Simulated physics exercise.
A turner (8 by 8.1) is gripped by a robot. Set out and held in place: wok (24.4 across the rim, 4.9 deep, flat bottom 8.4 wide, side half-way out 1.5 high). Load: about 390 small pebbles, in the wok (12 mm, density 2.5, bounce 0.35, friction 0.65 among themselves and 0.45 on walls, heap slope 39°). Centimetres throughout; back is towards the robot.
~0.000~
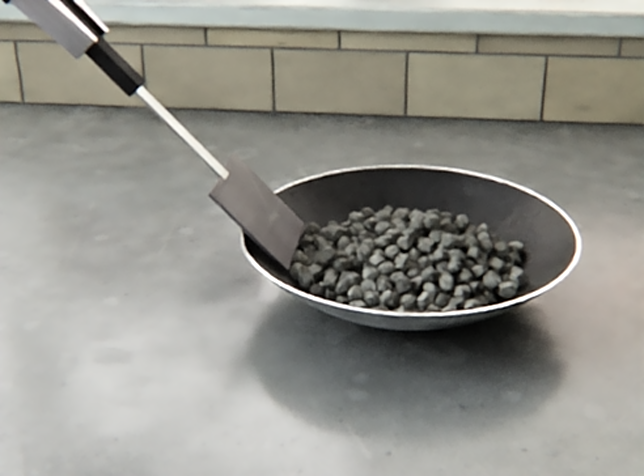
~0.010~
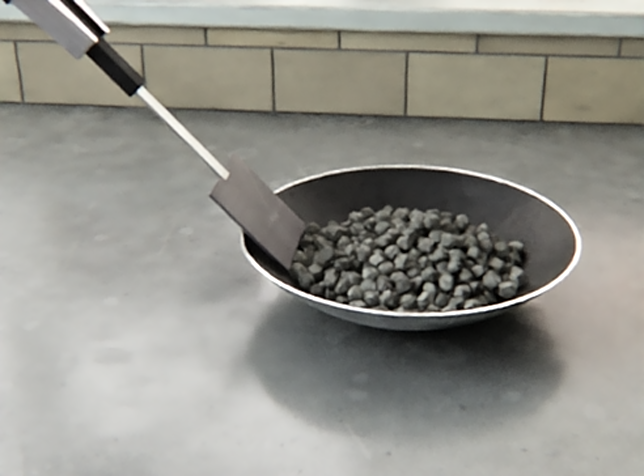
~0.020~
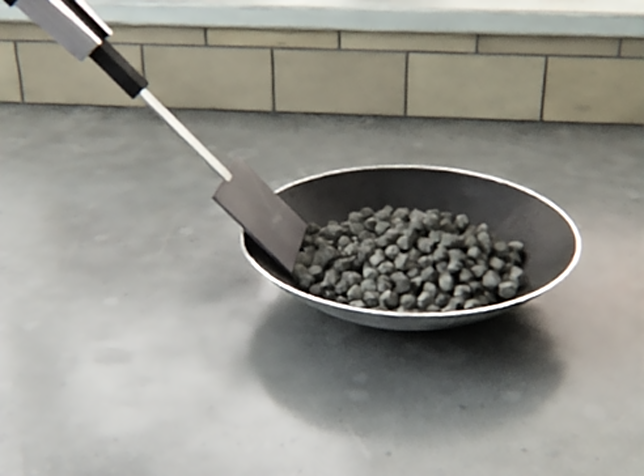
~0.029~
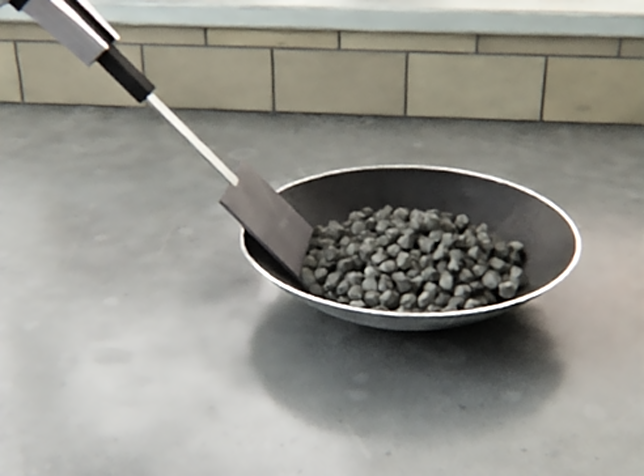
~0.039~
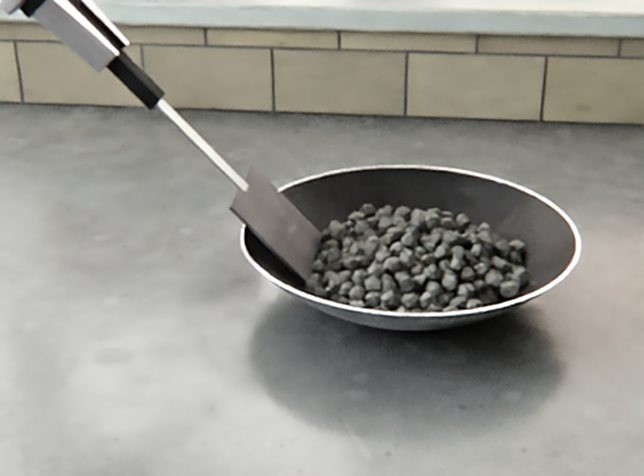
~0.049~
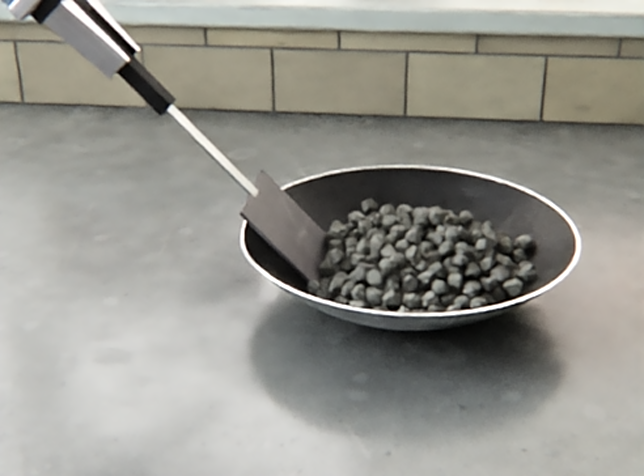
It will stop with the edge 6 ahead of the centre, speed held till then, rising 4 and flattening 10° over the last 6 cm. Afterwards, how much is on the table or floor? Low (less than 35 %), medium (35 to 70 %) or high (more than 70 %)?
A low share, less than 35 %, ends on the table or floor.
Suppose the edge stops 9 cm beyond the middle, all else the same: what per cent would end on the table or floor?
It would be near 55 per cent.
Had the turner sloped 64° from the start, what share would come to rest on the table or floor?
In that case some 25 per cent.
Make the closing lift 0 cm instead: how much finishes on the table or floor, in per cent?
About 30 per cent.
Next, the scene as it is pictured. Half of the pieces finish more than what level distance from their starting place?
Some 8 cm.
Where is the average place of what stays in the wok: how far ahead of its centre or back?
Some 5.0 cm ahead.
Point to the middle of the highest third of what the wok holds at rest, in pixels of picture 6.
At about (519, 238).
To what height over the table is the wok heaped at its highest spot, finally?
Roughly 6.5 cm.
By 0.11 s, sloping 47°, highest piece 6 above the table; 391 in the wok.
By 0.16 s, sloping 43°, highest piece 8 above the table; 379 in the wok, 12 on the blade or in flight.
By 0.39 s, sloping 37°, highest piece 7 above the table; 296 in the wok, 79 on the table or floor, 16 on the blade or in flight.
By 1.44 s, sloping 37°, highest piece 6 above the table; 296 in the wok, 95 on the table or floor.
Final count, 296 in the wok, 95 on the table or floor. That is 24 % on the table or floor.
